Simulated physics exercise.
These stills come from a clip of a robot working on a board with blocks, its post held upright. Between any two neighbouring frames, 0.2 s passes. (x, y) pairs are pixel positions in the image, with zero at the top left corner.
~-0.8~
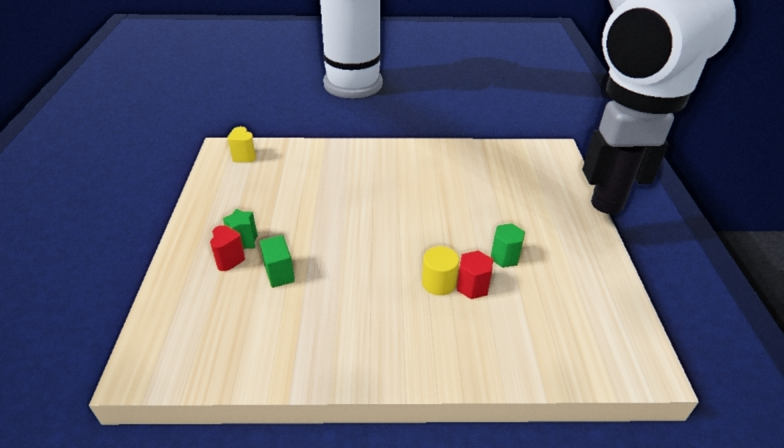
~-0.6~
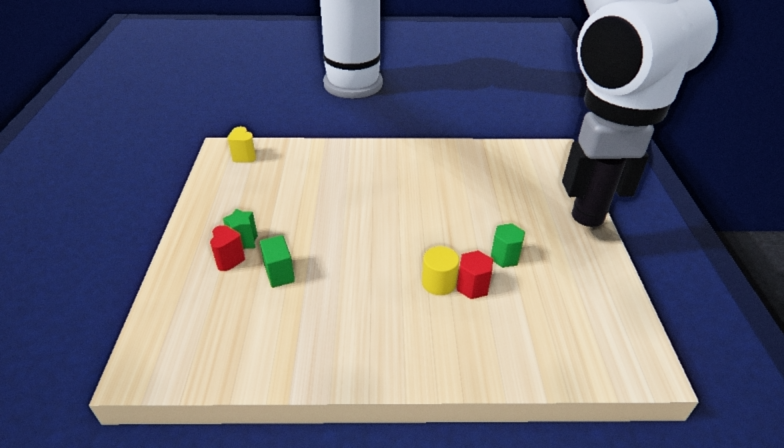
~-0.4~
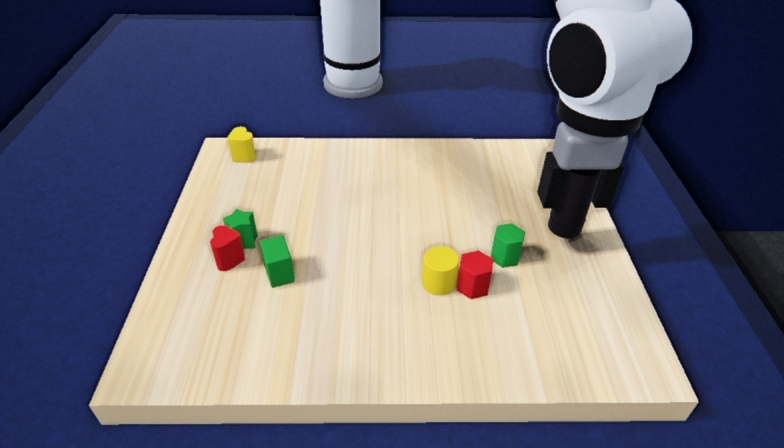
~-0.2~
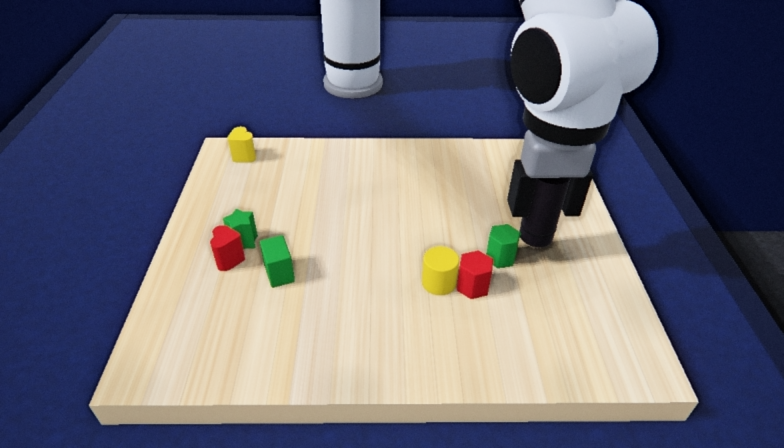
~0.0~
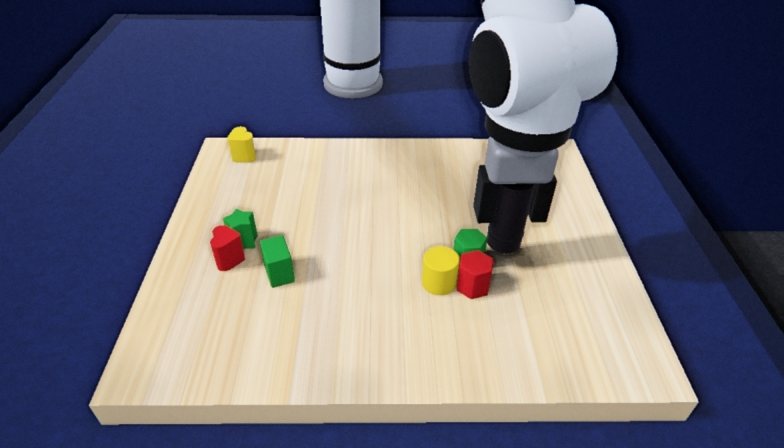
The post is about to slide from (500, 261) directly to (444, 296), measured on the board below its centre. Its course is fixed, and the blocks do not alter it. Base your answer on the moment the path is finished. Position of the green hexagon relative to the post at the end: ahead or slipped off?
The post no longer has it in front.
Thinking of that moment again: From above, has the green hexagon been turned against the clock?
No, I don't think so.
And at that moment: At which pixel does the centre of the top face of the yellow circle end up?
At pixel (410, 266).
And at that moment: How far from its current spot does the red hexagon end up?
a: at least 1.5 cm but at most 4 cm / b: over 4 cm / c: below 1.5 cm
(b)
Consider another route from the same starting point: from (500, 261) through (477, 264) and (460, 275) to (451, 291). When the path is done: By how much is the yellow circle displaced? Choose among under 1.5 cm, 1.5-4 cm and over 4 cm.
It shifts 1.5 to 4 cm.
What follows on the original path. Halfway along, post (475, 259); yellow circle (431, 262); green hexagon (447, 241), turned 65° clockwise; red hexagon (465, 275), turned 20° anticlockwise.
At the end, post (446, 278); yellow circle (410, 266); green hexagon (443, 241), turned 80° clockwise; red hexagon (445, 298), turned 45° anticlockwise.
